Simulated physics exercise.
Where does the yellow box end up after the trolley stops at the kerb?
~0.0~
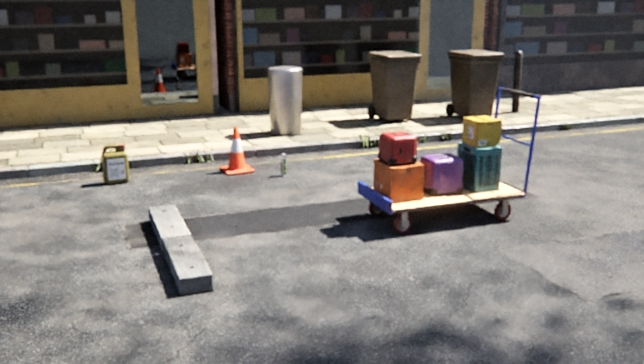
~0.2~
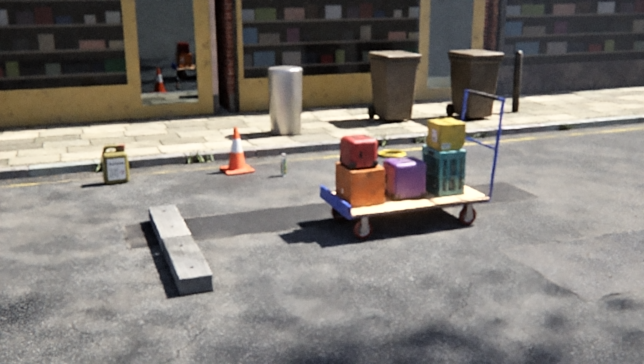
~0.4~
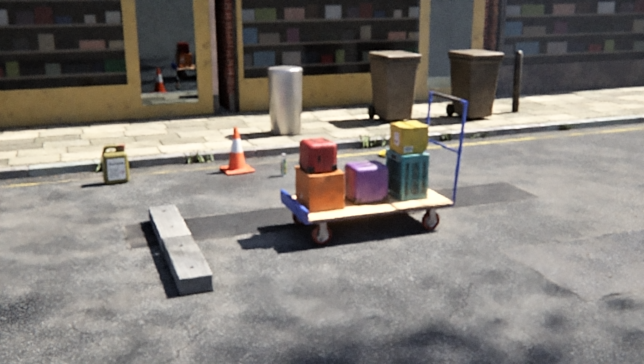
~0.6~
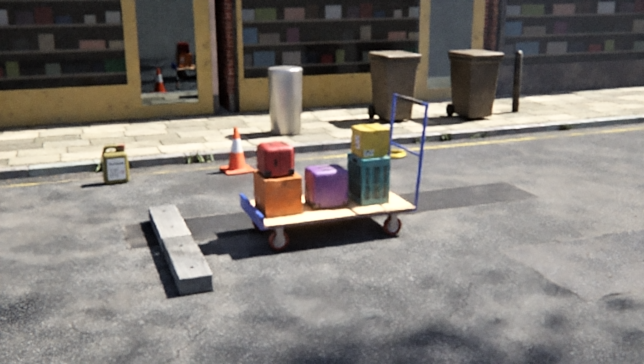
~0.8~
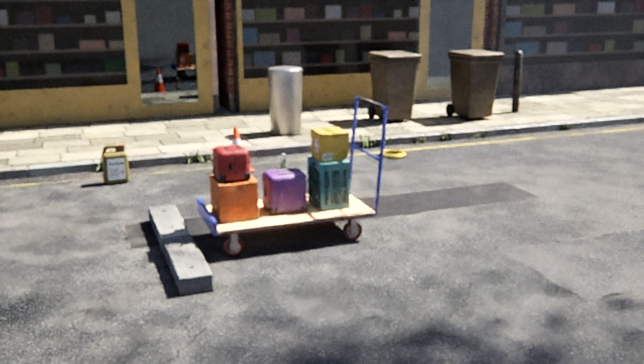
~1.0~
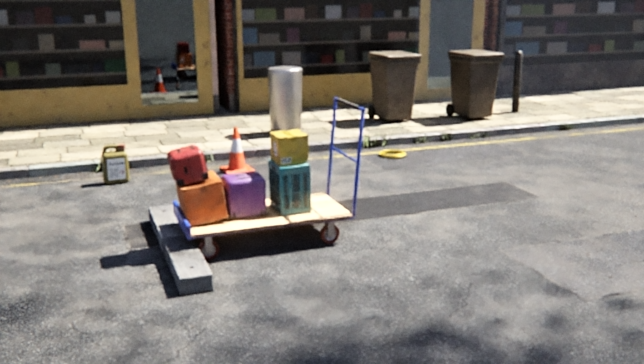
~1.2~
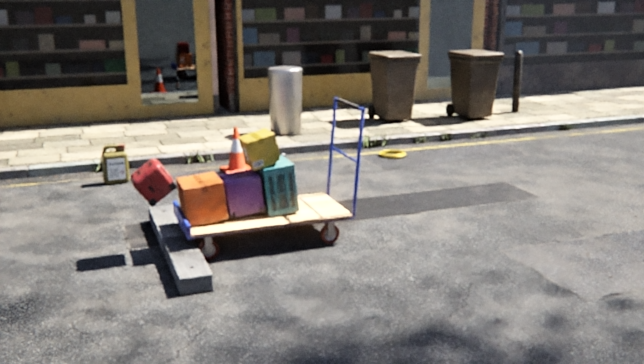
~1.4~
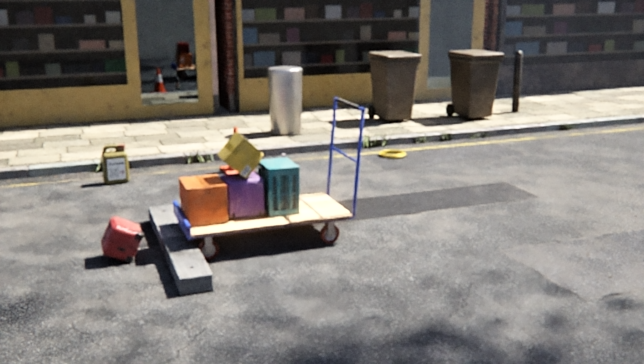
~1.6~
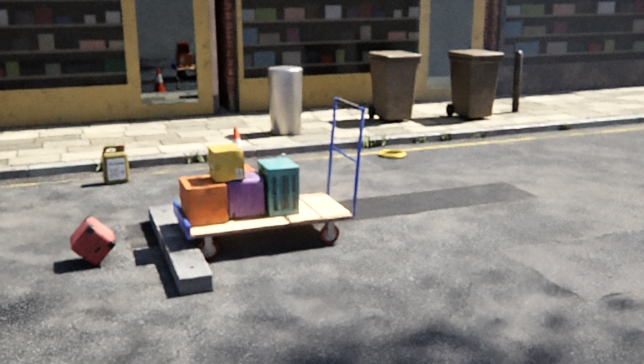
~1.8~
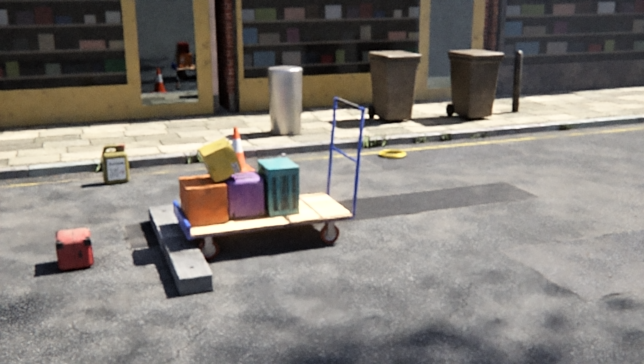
It stays aboard the trolley, having toppled left off the teal crate and come to lie tilted on top of the purple and orange boxes.
